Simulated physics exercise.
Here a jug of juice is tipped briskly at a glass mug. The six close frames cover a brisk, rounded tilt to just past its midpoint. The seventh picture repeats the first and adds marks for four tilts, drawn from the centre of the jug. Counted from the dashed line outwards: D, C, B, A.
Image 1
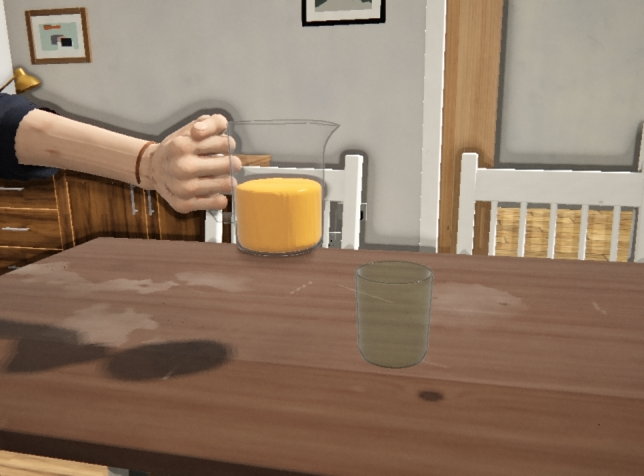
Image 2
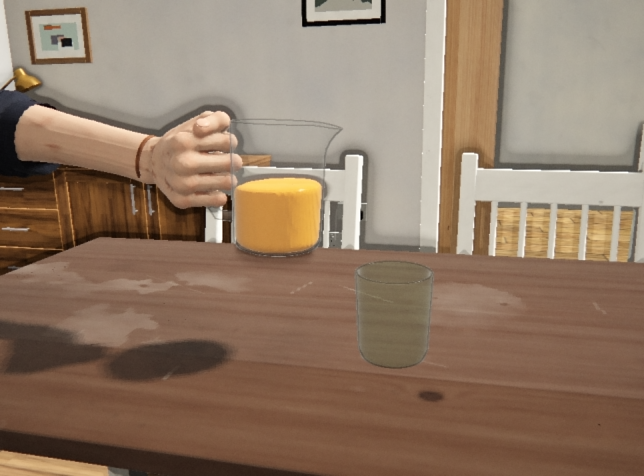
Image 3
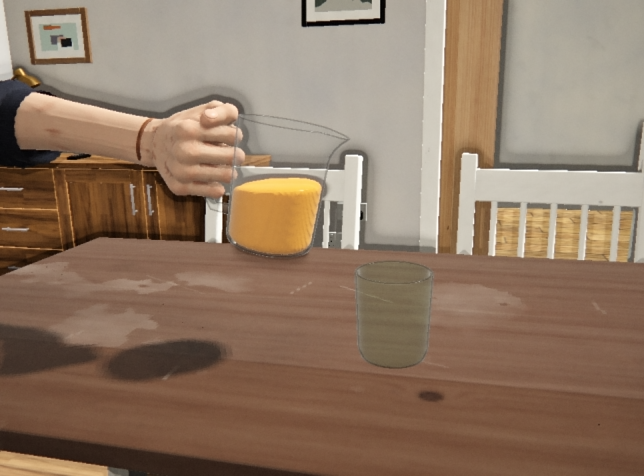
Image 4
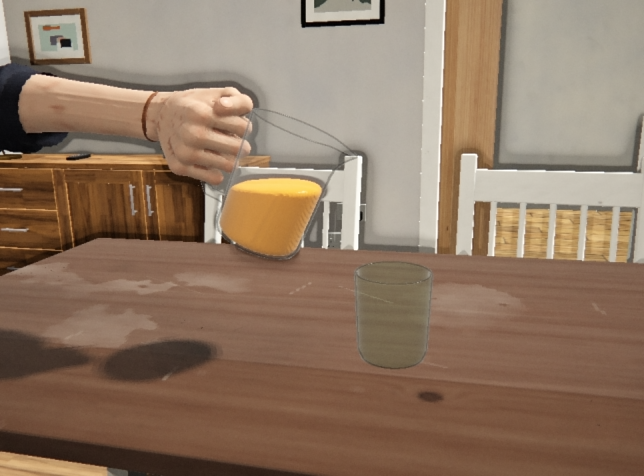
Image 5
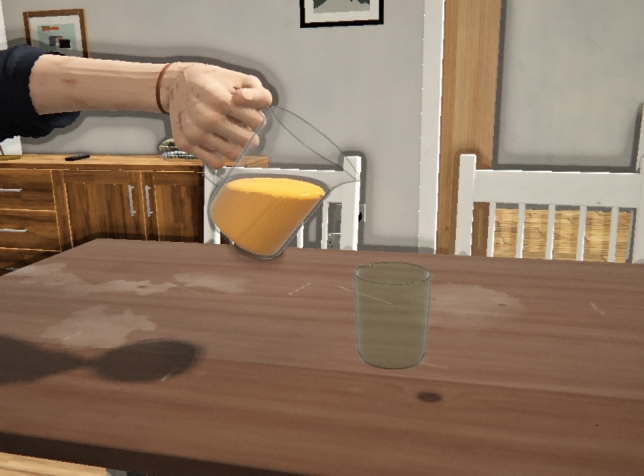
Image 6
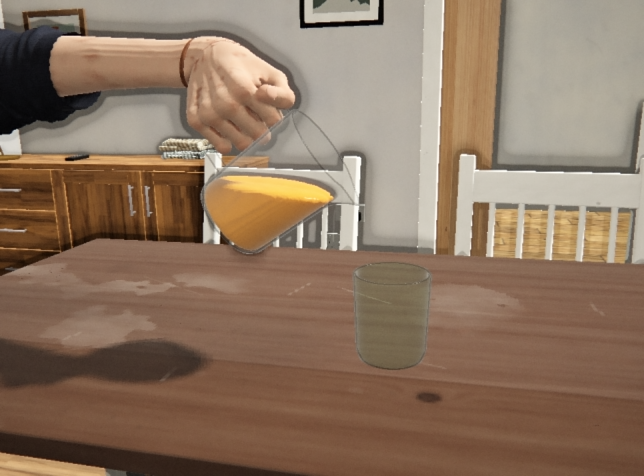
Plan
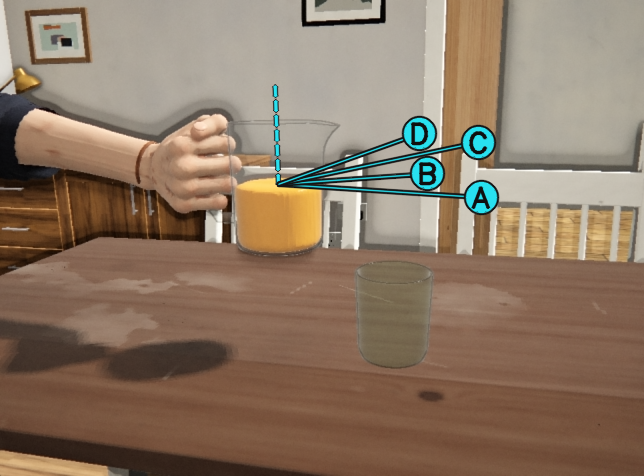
At the start, a hand holds a clear jug of orange juice upright above a wooden table, to the left of an empty glass mug. The hand then rises and rotates, tilting the jug steadily rightward until it leans steeply, with the juice reaching toward its lip and the mug still empty.
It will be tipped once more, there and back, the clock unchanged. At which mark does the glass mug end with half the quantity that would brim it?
Go for C.
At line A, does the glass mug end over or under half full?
Over.
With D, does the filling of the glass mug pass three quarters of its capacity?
No.
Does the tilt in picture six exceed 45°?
Yes, it does.
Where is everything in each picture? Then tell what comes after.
In the first frame, upright, lip at (338, 125); rim of the glass mug round (394, 271); nothing has left yet.
In the second frame, tipped about 3°, lip at (341, 128); nothing has left yet.
In the third frame, tipped about 11°, lip at (348, 138); nothing has left yet.
In the fourth frame, tipped about 23°, lip at (356, 156); nothing has left yet.
In the fifth frame, tipped about 38°, lip at (360, 179); nothing has left yet.
In the sixth frame, tipped about 54°, lip at (358, 203); nothing has left yet.
In cyan, A at (464, 196); B at (410, 175); C at (462, 145); D at (403, 139).
With A, the glass mug ends with about 80 % of what it can hold; 7 % of the juice is spilt.
With B, the glass mug ends with about 68 % of what it can hold; 4 % of the juice is spilt.
With C, the glass mug ends with about 53 % of what it can hold.
With D, the glass mug ends with about 34 % of what it can hold.
